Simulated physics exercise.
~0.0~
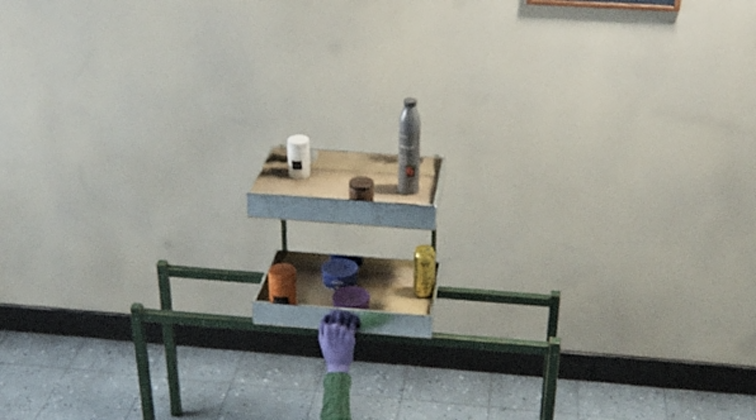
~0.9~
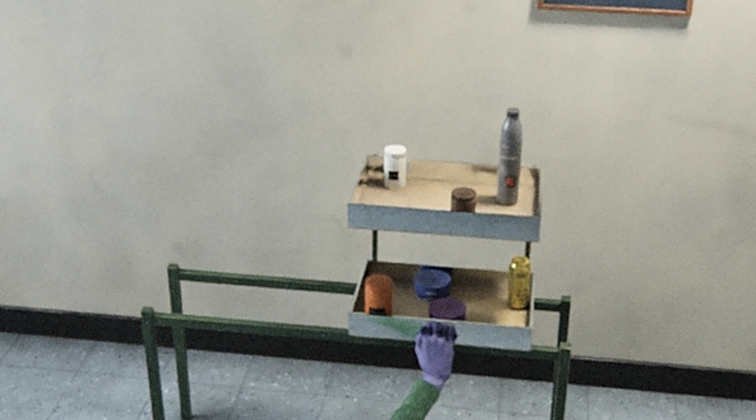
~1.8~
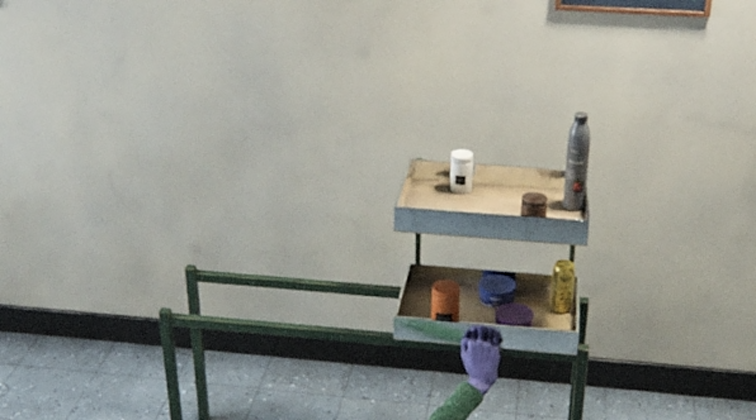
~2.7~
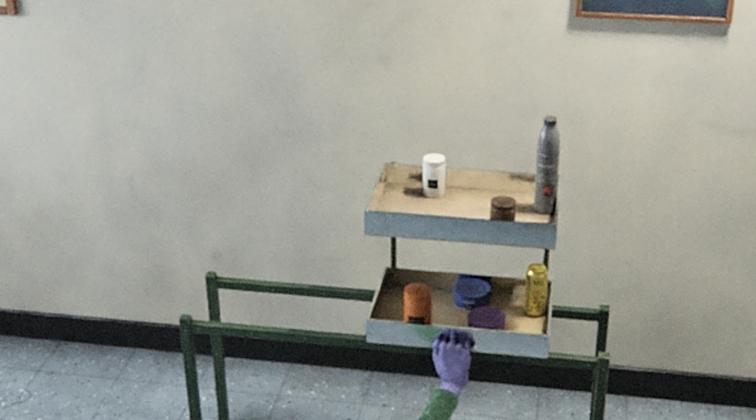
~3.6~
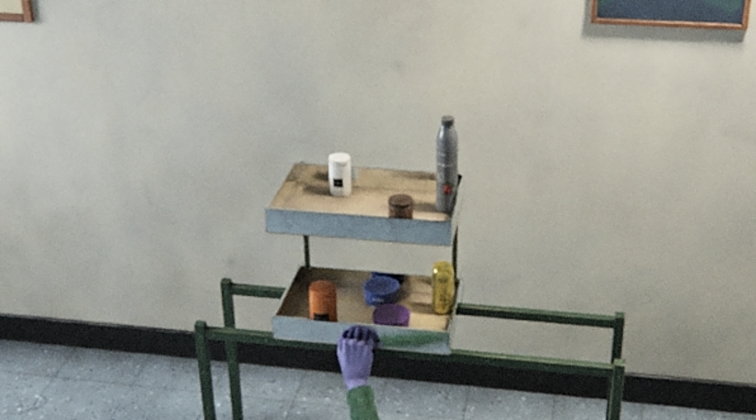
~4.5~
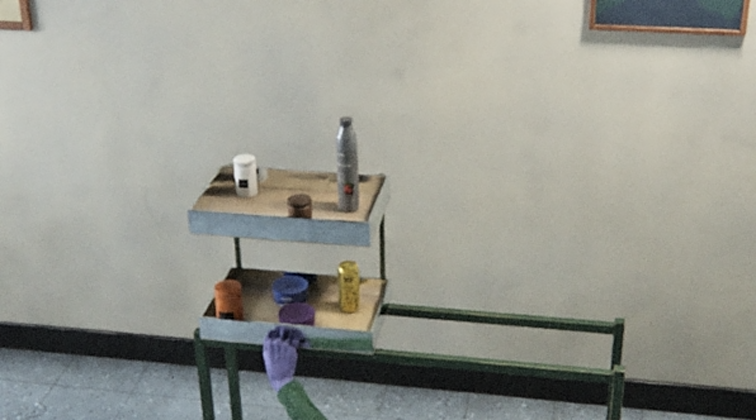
A gloved hand slides a two-tier shelf of containers right, then left, and all stay upright.
